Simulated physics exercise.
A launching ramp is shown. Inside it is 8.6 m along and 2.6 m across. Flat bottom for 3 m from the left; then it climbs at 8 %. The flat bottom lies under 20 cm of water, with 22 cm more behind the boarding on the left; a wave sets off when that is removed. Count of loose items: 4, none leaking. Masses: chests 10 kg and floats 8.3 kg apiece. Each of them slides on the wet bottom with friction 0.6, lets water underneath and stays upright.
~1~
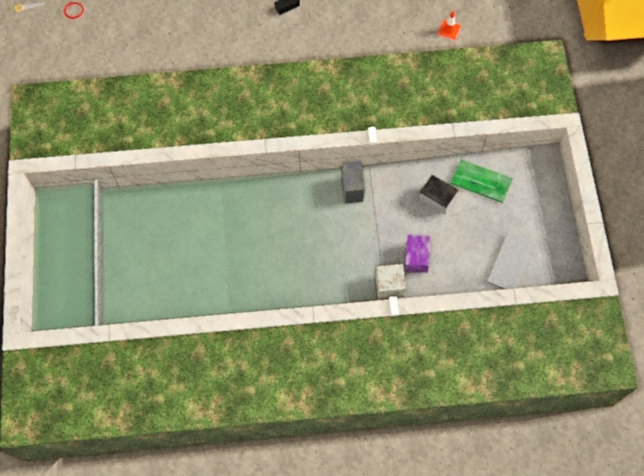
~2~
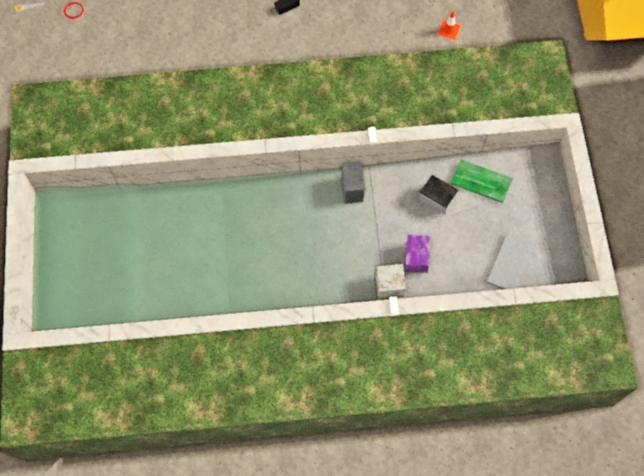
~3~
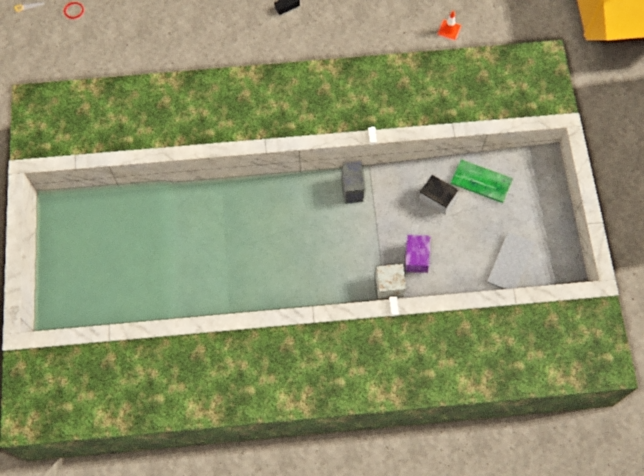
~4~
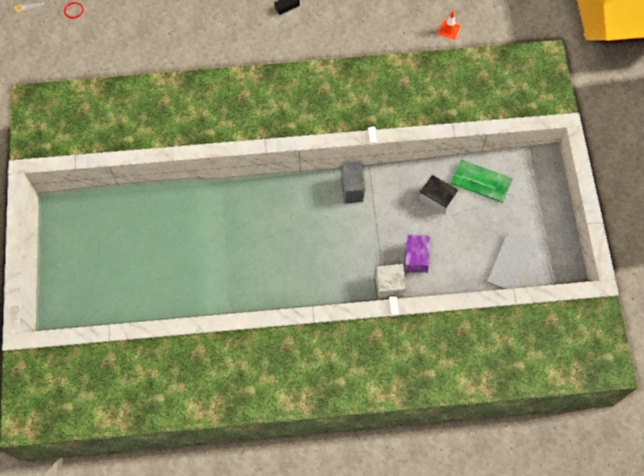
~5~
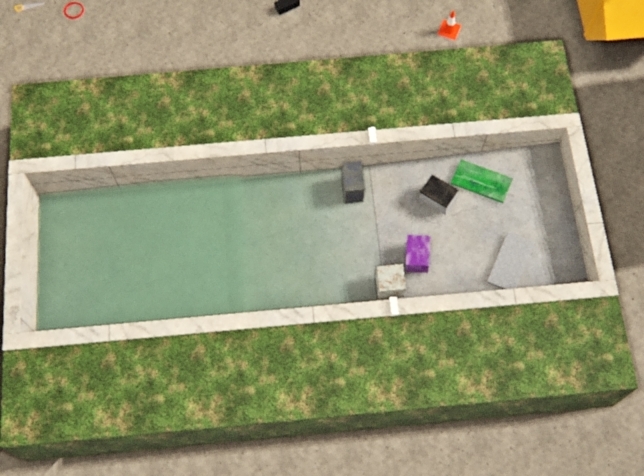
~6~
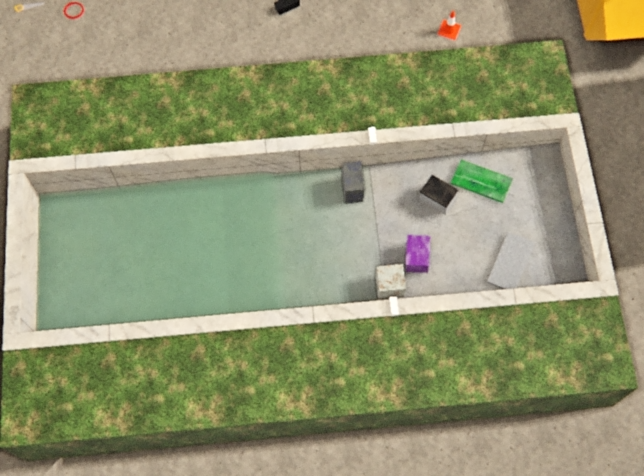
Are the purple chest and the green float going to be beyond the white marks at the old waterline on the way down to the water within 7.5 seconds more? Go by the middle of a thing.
Purple chest: Not beyond; green float: Not beyond.
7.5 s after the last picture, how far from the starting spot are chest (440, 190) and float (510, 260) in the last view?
Shifts: 30 cm / 10 cm.
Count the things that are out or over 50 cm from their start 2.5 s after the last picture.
I count 0 of them.
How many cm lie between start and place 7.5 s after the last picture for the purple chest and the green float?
About 40 and 10 centimetres.
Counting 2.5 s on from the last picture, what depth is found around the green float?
Depth approx. 3 cm.
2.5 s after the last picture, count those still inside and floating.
That would be 0 of them.
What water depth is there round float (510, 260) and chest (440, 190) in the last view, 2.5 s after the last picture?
Depths: Near 2 cm, then near 5 cm.
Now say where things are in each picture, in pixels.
The first picture shows the purple chest at (420, 250), on the bottom; the green float at (482, 180) rests on the ground; water covers 13.9 m2; 0 of 4 have shifted.
The second picture shows the purple chest at (420, 250) rests on the ground; the green float at (482, 180) rests on the ground; 13.9 m2 under water; 0 of 4 have shifted.
The third picture shows the purple chest at (420, 250), on the bottom; the green float at (482, 180), on the bottom; water covers 13.9 m2; 0 of 4 have shifted.
The fourth picture shows the purple chest at (420, 250) rests on the ground; the green float at (482, 180) rests on the ground; water covers 13.9 m2; 0 of 4 have shifted.
The fifth picture shows the purple chest at (420, 250), on the bottom; the green float at (482, 180), on the bottom; water covers 13.9 m2; 0 of 4 have shifted.
The sixth picture shows the purple chest at (420, 250) rests on the ground; the green float at (482, 180), on the bottom; 13.9 m2 under water; 0 of 4 have shifted.
Then, 0.6 s after the last picture the purple chest is near (420, 250), 0.0 m from its start, aground; the green float is near (482, 180), 0.0 m from its start, aground; 0 of 4 are over the mark; 0 afloat.
Then, 2.5 s after the last picture the purple chest is near (446, 253), 0.4 m from its start, aground; the green float is near (484, 179), 0.0 m from its start, aground; 0 of 4 are over the mark; 0 afloat.
Then, 4.8 s after the last picture the purple chest is near (443, 253), 0.4 m from its start, aground; the green float is near (476, 176), 0.1 m from its start, afloat; 0 of 4 are over the mark; 1 afloat.
Then, 7.5 s after the last picture the purple chest is near (443, 253), 0.4 m from its start, aground; the green float is near (475, 176), 0.1 m from its start, aground; 0 of 4 are over the mark; 0 afloat.
